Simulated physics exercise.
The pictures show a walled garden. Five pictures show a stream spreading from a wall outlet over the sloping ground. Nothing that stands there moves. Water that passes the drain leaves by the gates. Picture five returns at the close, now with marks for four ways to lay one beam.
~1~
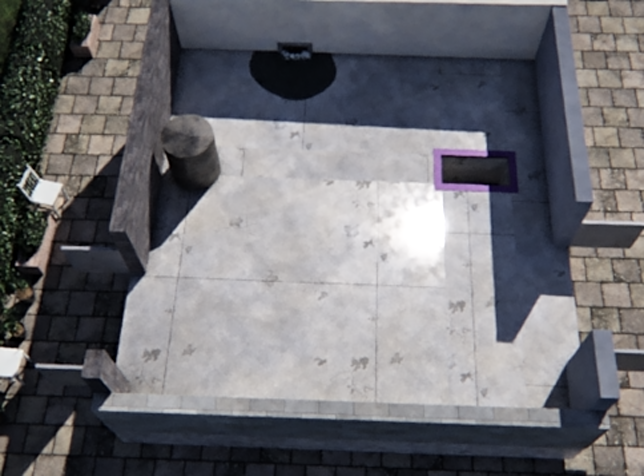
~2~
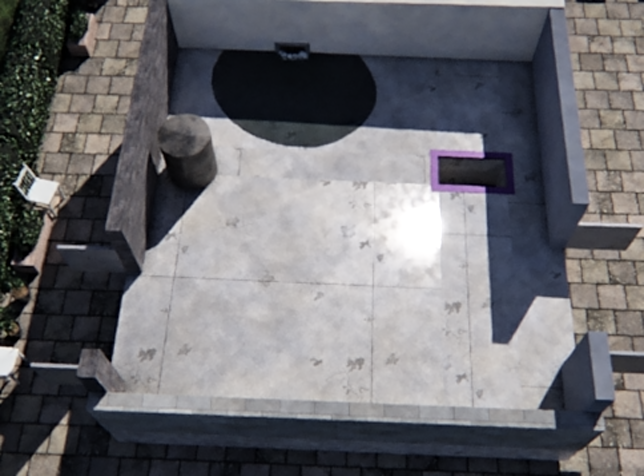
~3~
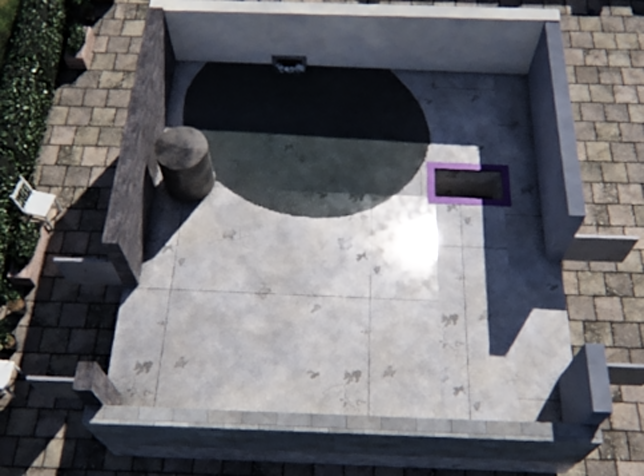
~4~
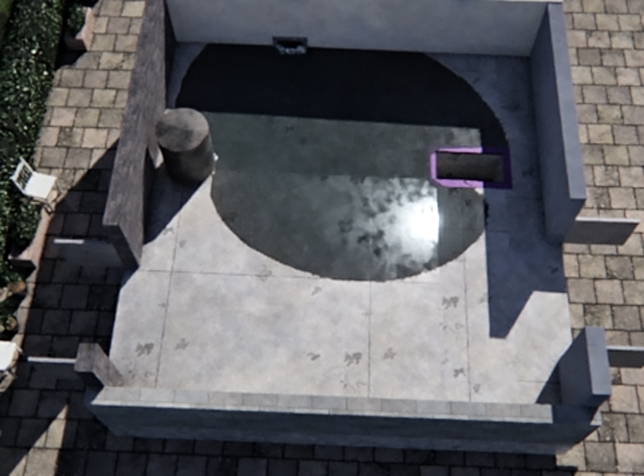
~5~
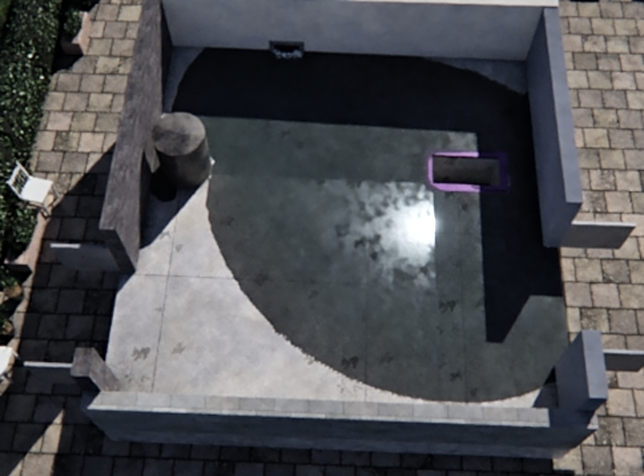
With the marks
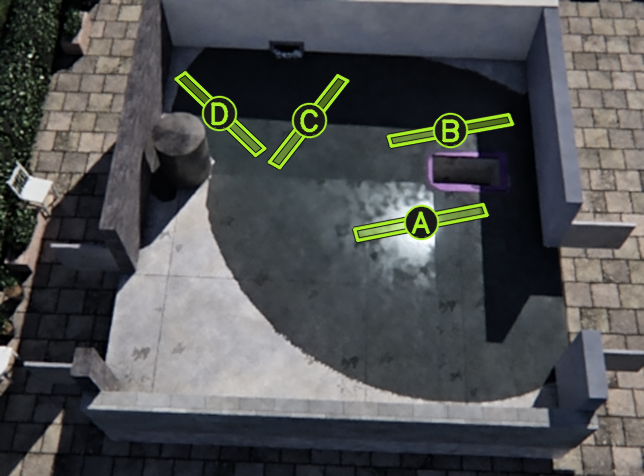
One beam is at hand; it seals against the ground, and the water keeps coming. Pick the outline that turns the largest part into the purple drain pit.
A beats the others.
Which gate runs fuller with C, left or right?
The right one.
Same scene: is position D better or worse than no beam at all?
Position D is better.
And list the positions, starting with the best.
Best to worst: A, D, B, C.
On the marked copy, A from (356, 234) to (485, 209); B from (389, 141) to (510, 119); C from (274, 164) to (342, 78); D from (180, 75) to (260, 151).
Choosing A, about 51 % of the stream goes into the purple drain pit, about 49 % out by the gates.
Choosing B, about 14 % of the stream goes into the purple drain pit, about 86 % out by the gates.
Choosing C, about 10 % of the stream goes into the purple drain pit, about 90 % out by the gates.
Choosing D, about 29 % of the stream goes into the purple drain pit, about 71 % out by the gates.
